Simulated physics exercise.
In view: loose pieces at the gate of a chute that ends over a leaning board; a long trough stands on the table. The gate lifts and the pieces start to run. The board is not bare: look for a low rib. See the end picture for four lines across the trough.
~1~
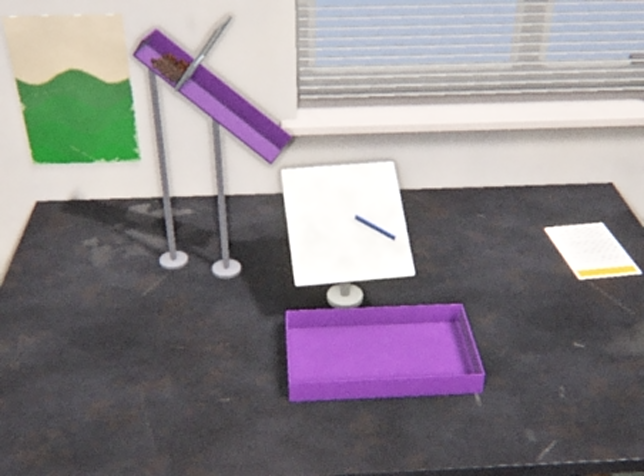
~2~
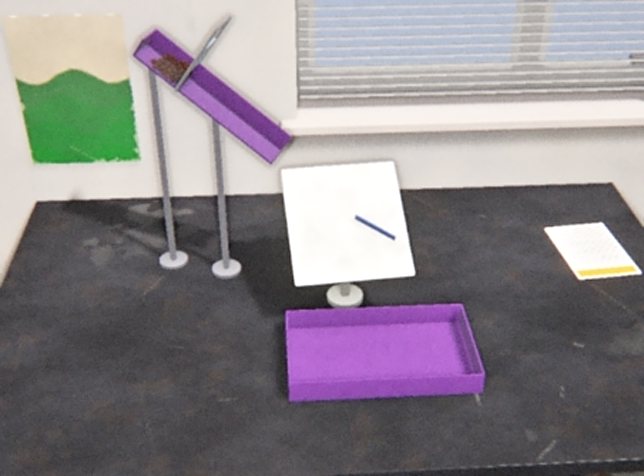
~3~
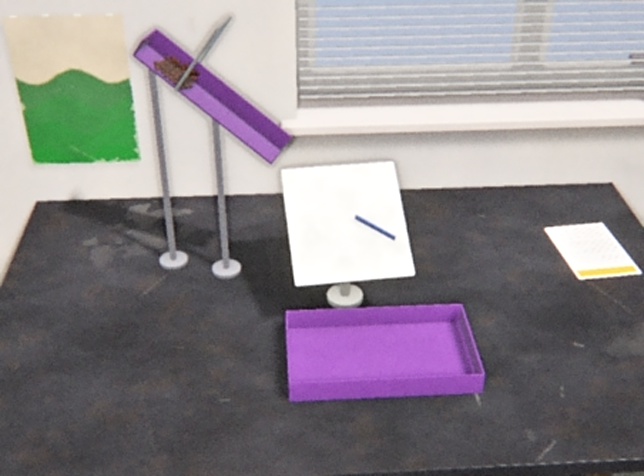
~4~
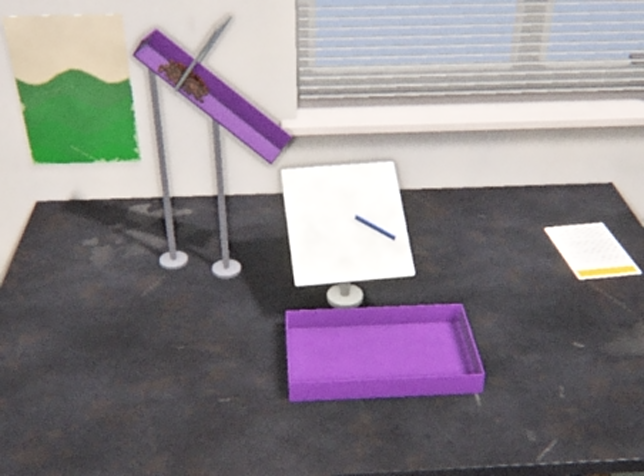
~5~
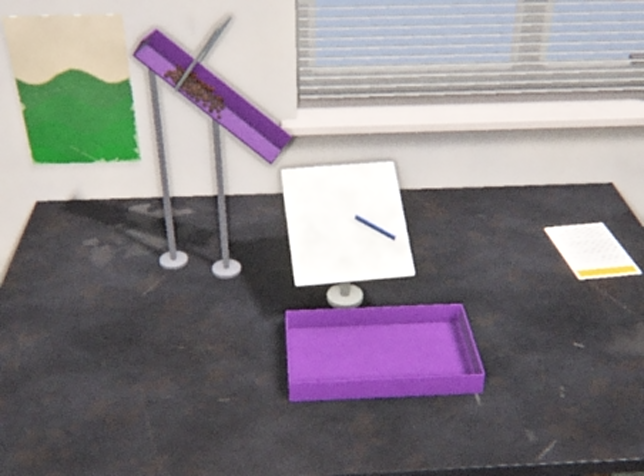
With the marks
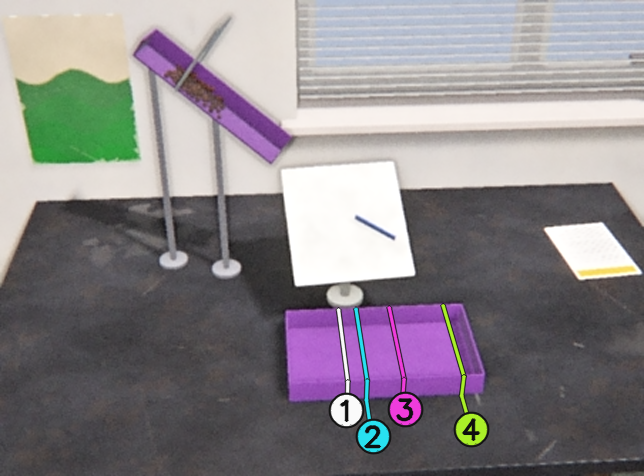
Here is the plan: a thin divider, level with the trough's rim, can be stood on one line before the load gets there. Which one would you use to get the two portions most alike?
3 beats the others.
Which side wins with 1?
The right side.
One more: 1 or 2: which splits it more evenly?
Here it is line 2.
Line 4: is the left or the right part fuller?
More lands on the left.
On the marked copy, line 1 crosses the front rim at (347, 380); line 2 crosses the front rim at (367, 380); line 3 crosses the front rim at (403, 378); line 4 crosses the front rim at (463, 375).
For line 1, of what is caught, just a few on the left of the divider, almost all on the right.
For line 2, of what is caught, roughly a quarter on the left of the divider, the larger part on the right.
For line 3, of what is caught, roughly two thirds on the left of the divider, roughly a third on the right.
For line 4, of what is caught, the larger part on the left of the divider, about a tenth on the right.
